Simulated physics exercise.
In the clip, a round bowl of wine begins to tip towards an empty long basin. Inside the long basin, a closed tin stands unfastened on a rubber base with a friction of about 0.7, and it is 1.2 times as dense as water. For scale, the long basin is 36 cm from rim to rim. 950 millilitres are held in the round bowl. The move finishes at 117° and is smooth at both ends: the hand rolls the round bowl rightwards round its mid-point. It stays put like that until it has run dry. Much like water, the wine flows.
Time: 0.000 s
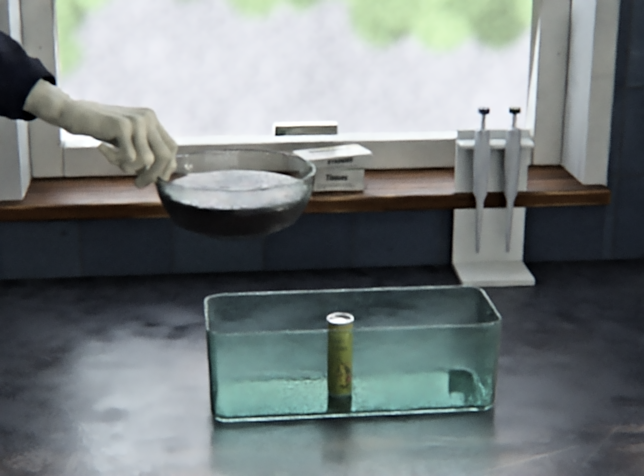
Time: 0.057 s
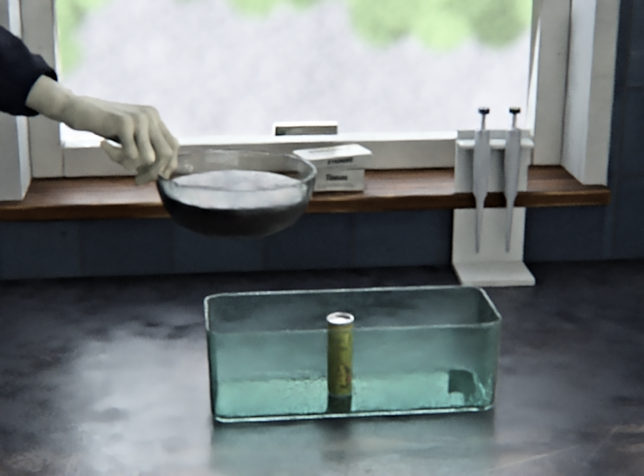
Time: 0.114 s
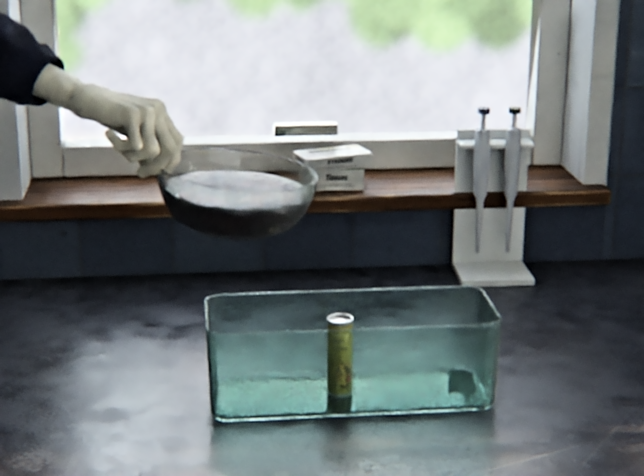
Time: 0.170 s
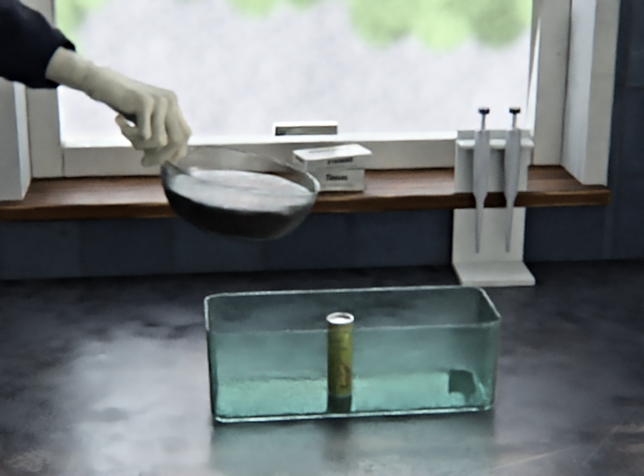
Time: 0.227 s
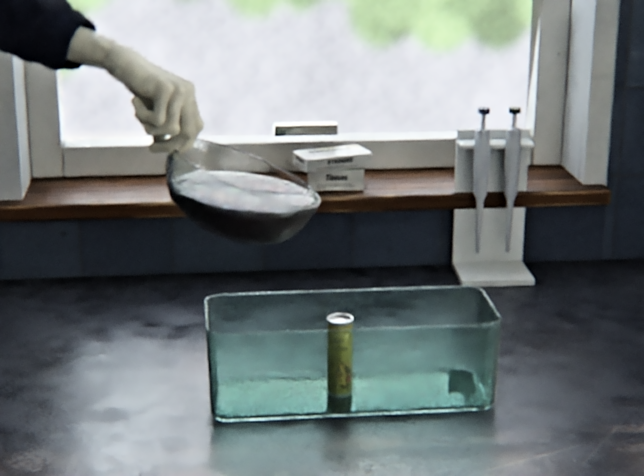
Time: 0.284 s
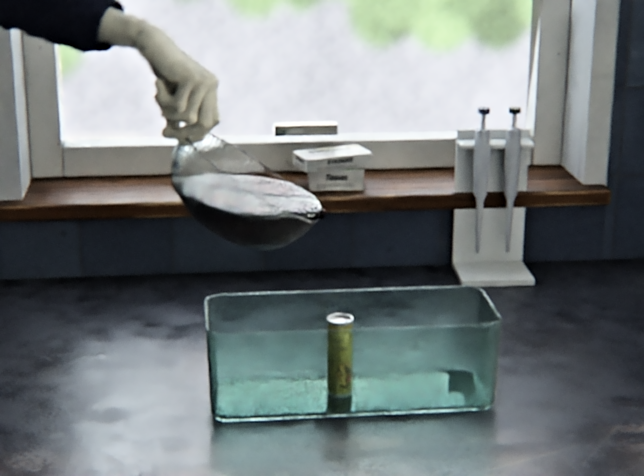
A pale hand in a dark sleeve holds a round glass bowl of dark liquid by its left rim, seen from slightly above a dark worktop before a bright window. Below sits a greenish rectangular glass basin with a yellowish tin inside, while a small box and a white stand holding two pipettes are behind. The hand rises slightly and steadily tilts the bowl rightwards until liquid reaches its lowered right rim, the camera staying still.
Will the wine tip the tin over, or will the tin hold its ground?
It holds its ground.
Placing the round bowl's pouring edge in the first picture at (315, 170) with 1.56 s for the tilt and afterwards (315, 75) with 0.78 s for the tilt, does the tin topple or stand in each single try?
The tin stays vertical the first time and stays vertical the second time.
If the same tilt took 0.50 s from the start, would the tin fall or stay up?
Result: Tin tipped over.
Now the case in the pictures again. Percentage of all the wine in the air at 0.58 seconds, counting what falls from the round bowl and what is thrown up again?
Close to 30 in a hundred.
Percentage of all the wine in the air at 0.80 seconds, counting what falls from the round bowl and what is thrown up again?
Close to 5 in every hundred parts.
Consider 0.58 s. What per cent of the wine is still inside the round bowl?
About 6 percent.
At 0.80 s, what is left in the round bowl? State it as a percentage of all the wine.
I'd estimate some 0 per cent.
After 0.58 s the tilt is 100° and 6 per cent is still to pour; the tin stands where it began.
After 0.80 s the tilt is 117° and 0 per cent is still to pour; the tin stands where it began.
After 1.03 s the tilt is 117° and 0 per cent is still to pour; the tin stands where it began.
After 1.28 s the tilt is 117° and 0 per cent is still to pour; the tin stands where it began.
In the end the tin stands where it began.
